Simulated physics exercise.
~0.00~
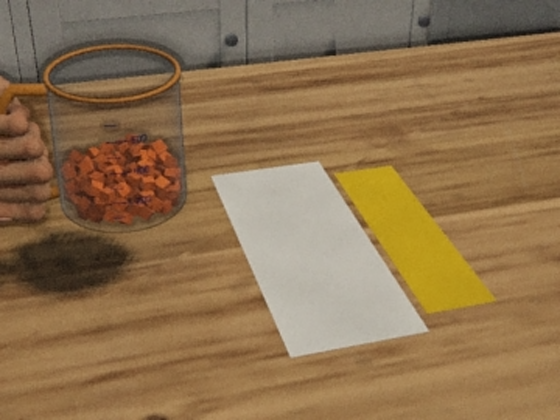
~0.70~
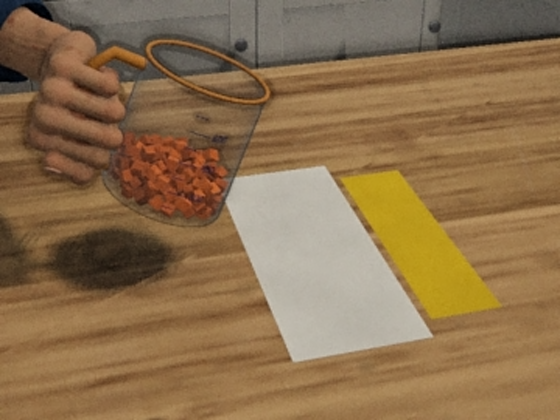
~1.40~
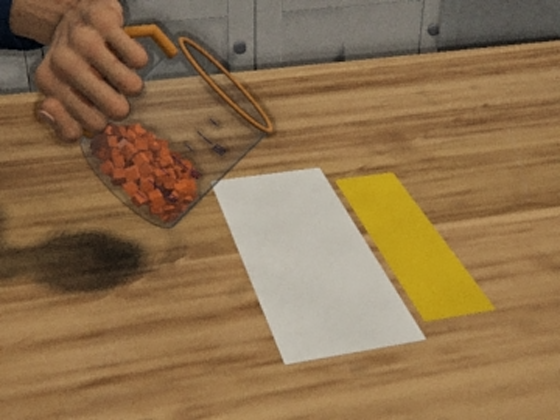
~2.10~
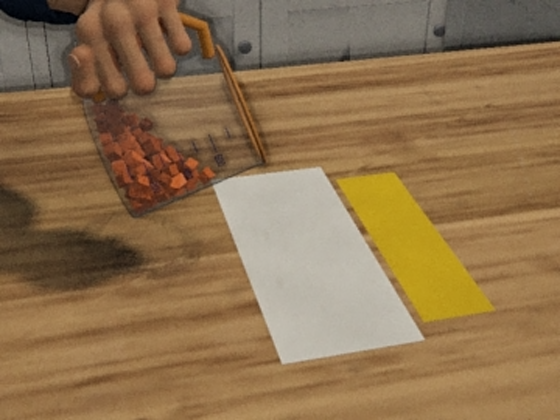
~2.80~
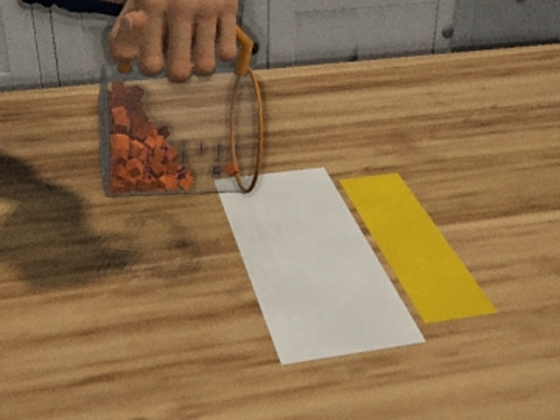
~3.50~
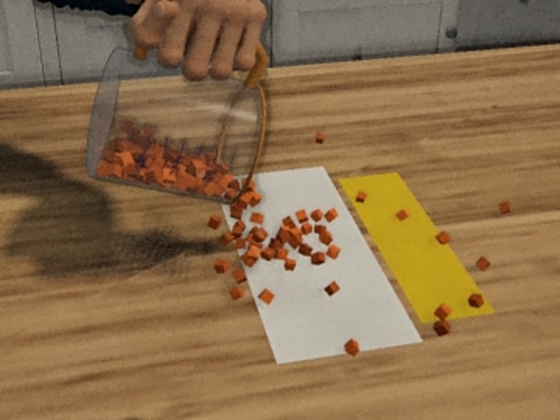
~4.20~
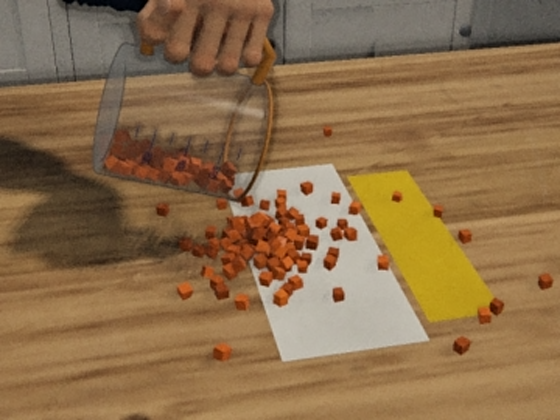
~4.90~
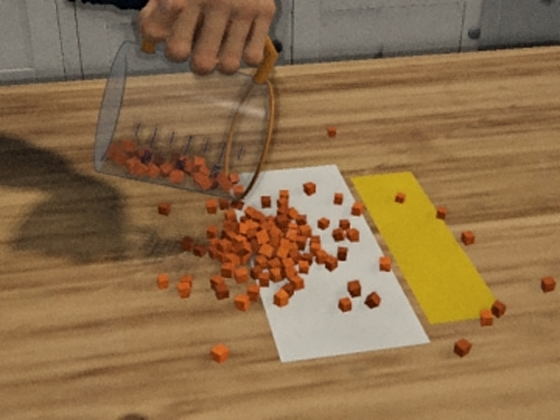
The clip opens with a hand holding a clear, orange-rimmed jug of small orange-red carrot cubes at the left of a wooden table, beside a white mat and a narrower yellow one. The hand carries the jug a little to the right and tips it toward the mats, the cubes sliding inside. Once it lies on its side, its mouth dips and cubes spill out, some scattering toward the yellow mat. The hand then holds the jug tilted as the pile grows. Finally, cubes lie heaped across the white mat's left side and the bare wood, with some still in the jug.
